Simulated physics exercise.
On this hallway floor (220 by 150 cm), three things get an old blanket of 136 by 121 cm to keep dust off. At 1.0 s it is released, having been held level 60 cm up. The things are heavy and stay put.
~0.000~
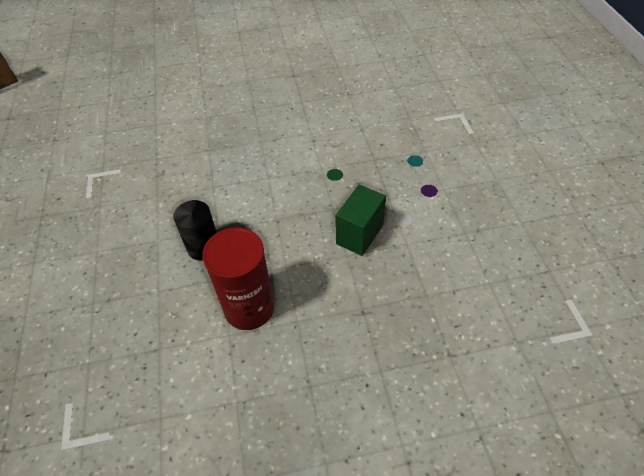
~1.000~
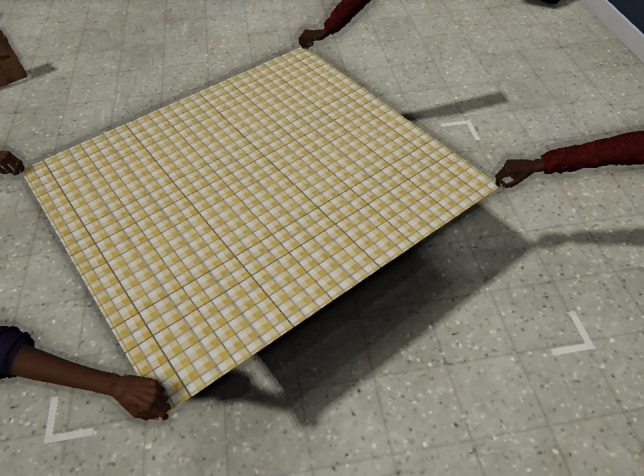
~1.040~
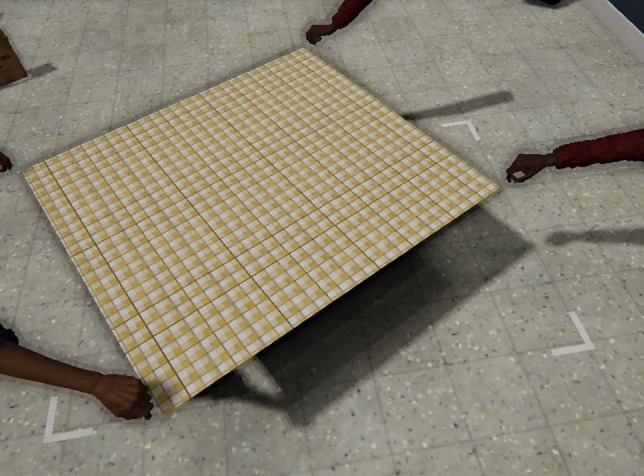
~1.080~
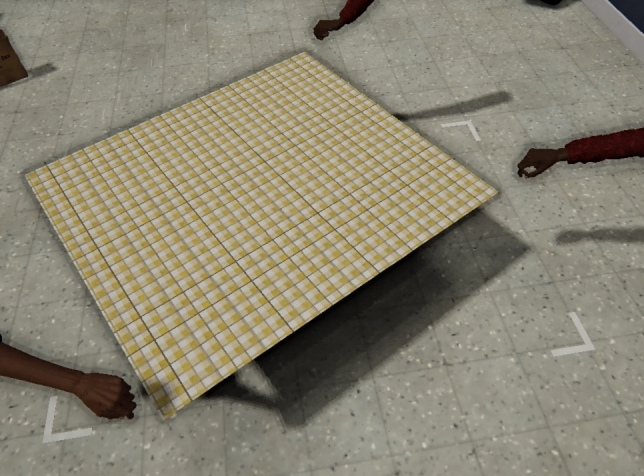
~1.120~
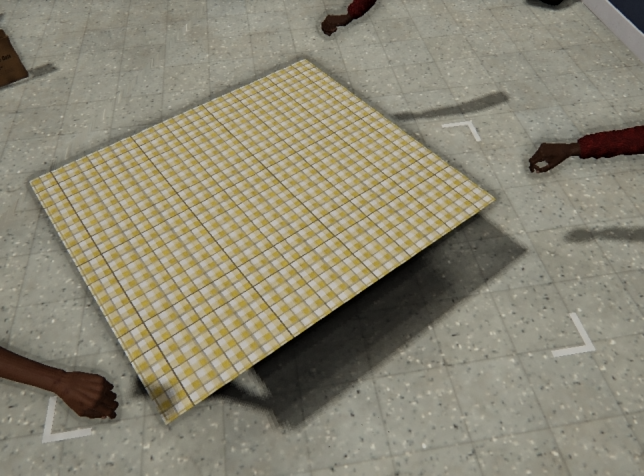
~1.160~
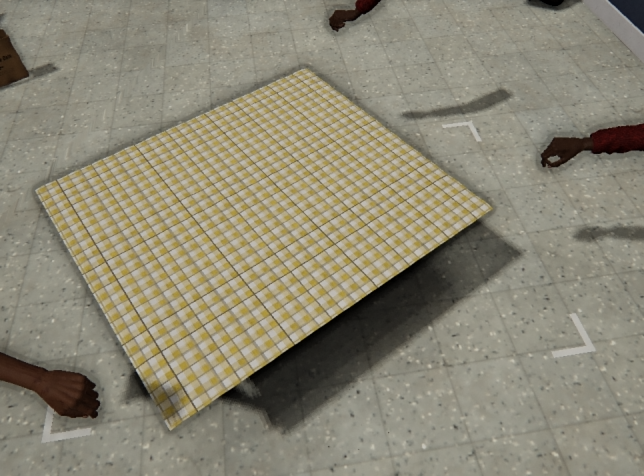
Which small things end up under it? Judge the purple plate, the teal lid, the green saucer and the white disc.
In order: The purple plate remains in the open; the teal lid still shows; the green saucer remains in the open; the white disc still shows.
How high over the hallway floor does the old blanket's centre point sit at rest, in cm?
The centre point rests around 38 cm up.
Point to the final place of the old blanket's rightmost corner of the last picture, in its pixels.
Around pixel (417, 276).
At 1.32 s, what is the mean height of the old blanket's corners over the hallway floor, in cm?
I'd put their mean height at around 18 cm.
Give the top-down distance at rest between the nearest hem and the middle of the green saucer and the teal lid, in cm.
About 8 cm, 44 cm.
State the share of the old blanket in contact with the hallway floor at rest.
Resting contact share: Approx. 20 percent.
After 1.3 s, 0 % of it is down, spanning 168 by 160 cm, above green saucer.
After 1.5 s, 15 % of it is down, spanning 138 by 127 cm, above no small thing.
After 1.6 s, 15 % of it is down, spanning 128 by 115 cm, above no small thing.
After 1.8 s, 15 % of it is down, spanning 128 by 116 cm, above no small thing.
After 3.3 s, 20 % of it is down, spanning 128 by 117 cm, above no small thing.
